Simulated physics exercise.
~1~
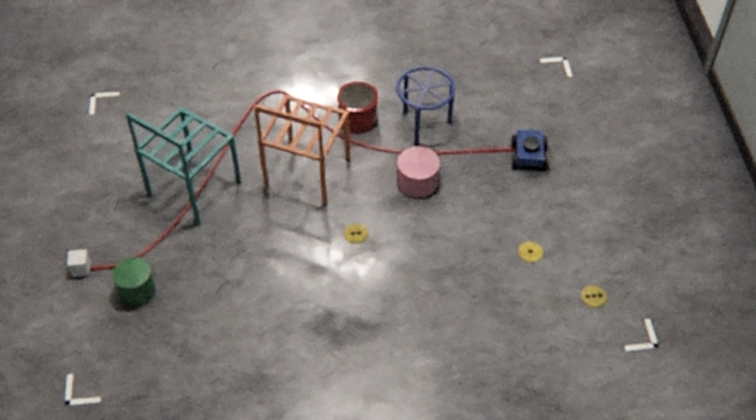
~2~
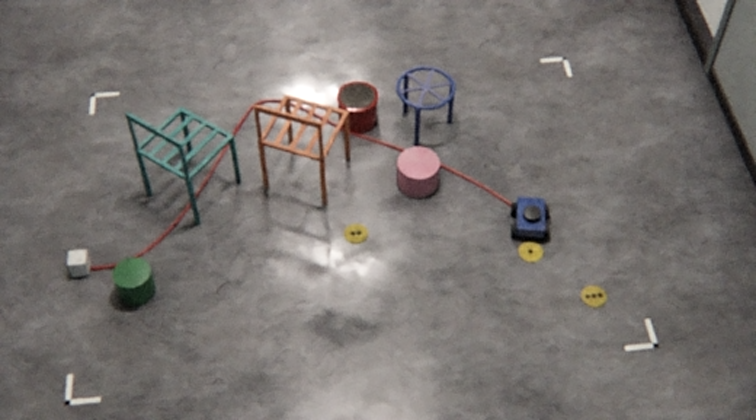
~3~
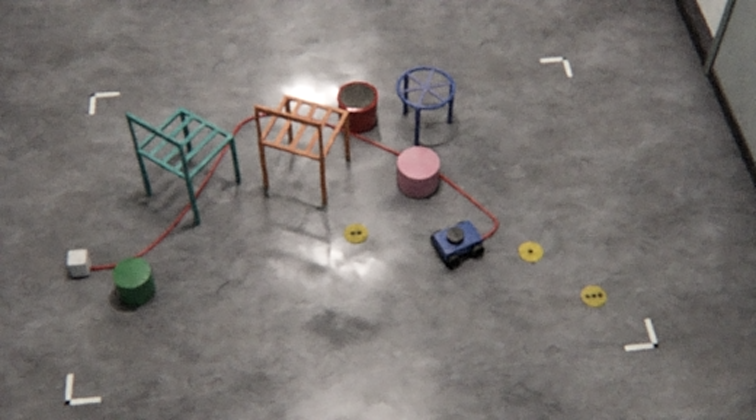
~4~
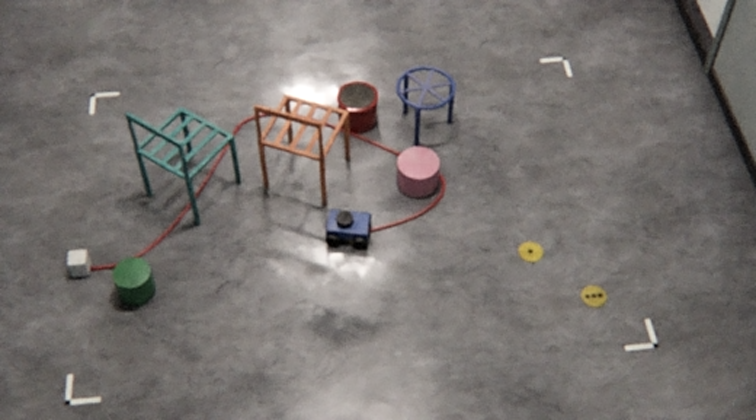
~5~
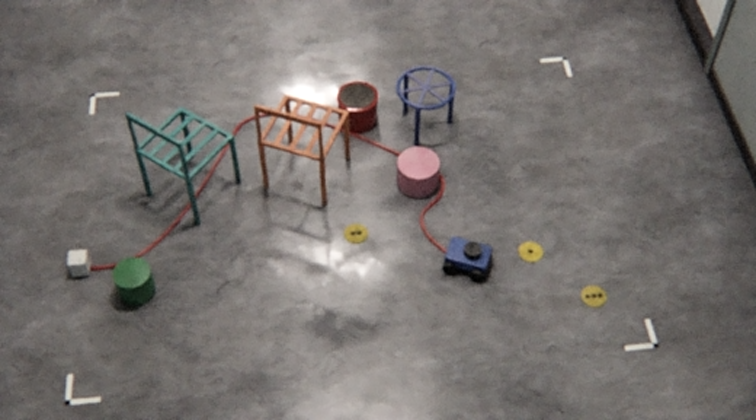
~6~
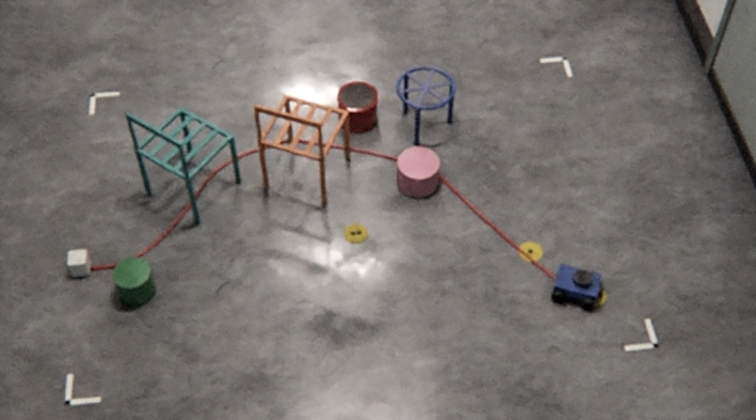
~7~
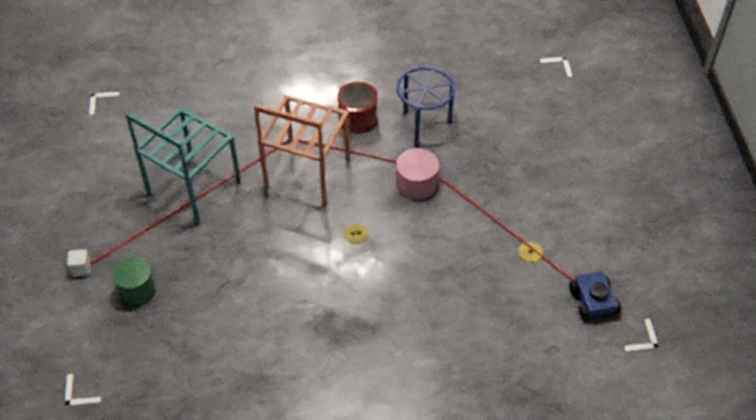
In the video, a small blue cart trailing a red lead among chairs, tubs, a pot and a stool drives down, left past the pink tub, then back right to the lower right, where it stops with the lead drawn nearly straight and the furniture still standing in place.
